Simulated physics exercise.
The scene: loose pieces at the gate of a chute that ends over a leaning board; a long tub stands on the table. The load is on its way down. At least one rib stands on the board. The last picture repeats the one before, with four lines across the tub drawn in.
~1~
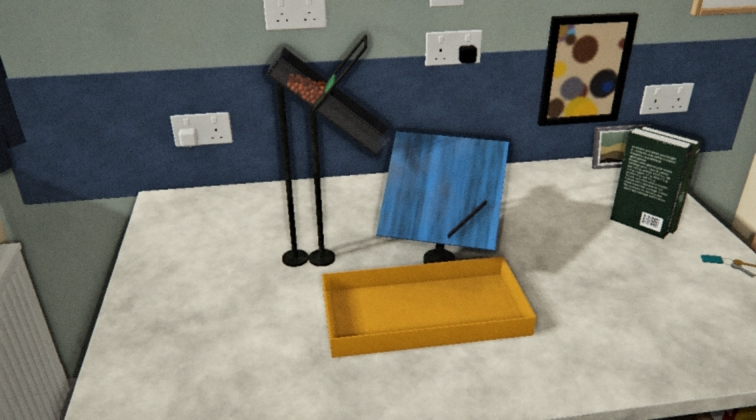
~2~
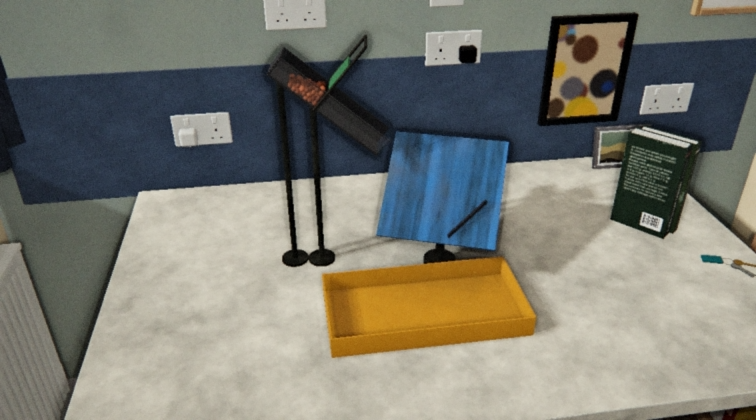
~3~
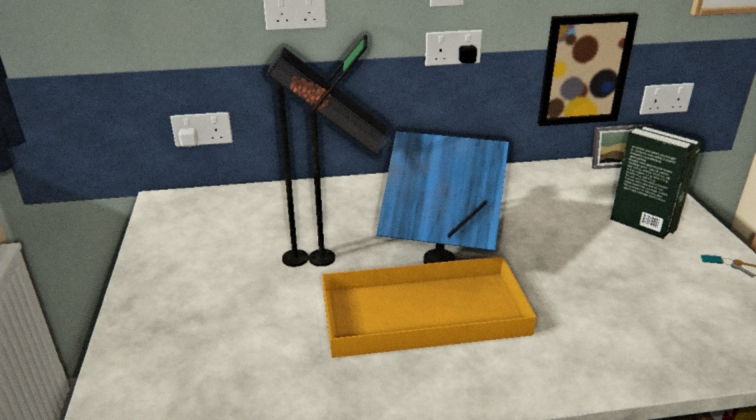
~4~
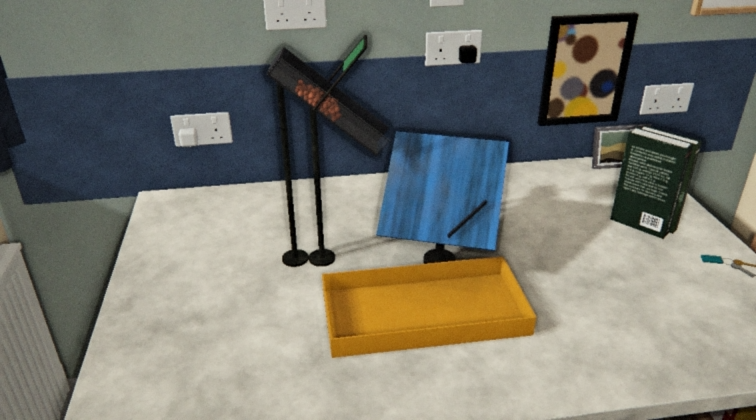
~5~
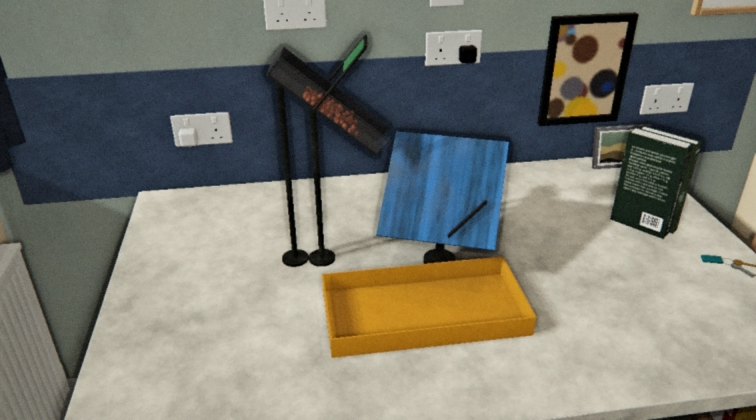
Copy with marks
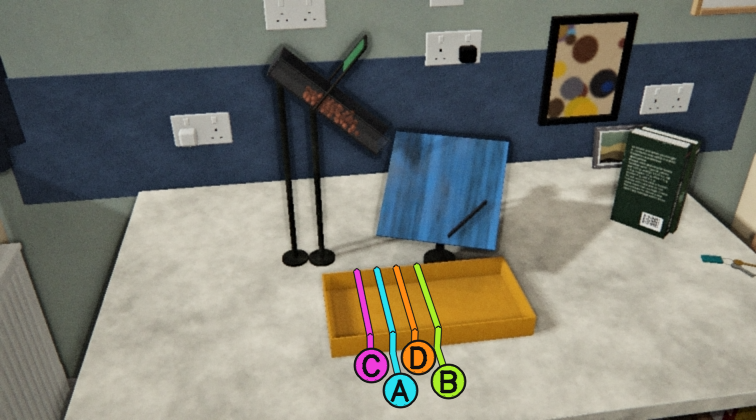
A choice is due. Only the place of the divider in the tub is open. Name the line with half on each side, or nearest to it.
Take B.
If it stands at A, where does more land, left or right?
More lands on the right.
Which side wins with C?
More lands on the right.
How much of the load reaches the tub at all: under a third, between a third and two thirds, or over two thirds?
About that: Over two thirds.
On the marked copy, line A crosses the front rim at (392, 333); line B crosses the front rim at (438, 328); line C crosses the front rim at (370, 335); line D crosses the front rim at (414, 330).
If A is chosen, of what is caught, just a few on the left of the divider, almost all on the right.
If B is chosen, of what is caught, roughly half on the left of the divider, roughly half on the right.
If C is chosen, of what is caught, not one piece on the left of the divider, every piece on the right.
If D is chosen, of what is caught, about a tenth on the left of the divider, almost all on the right.
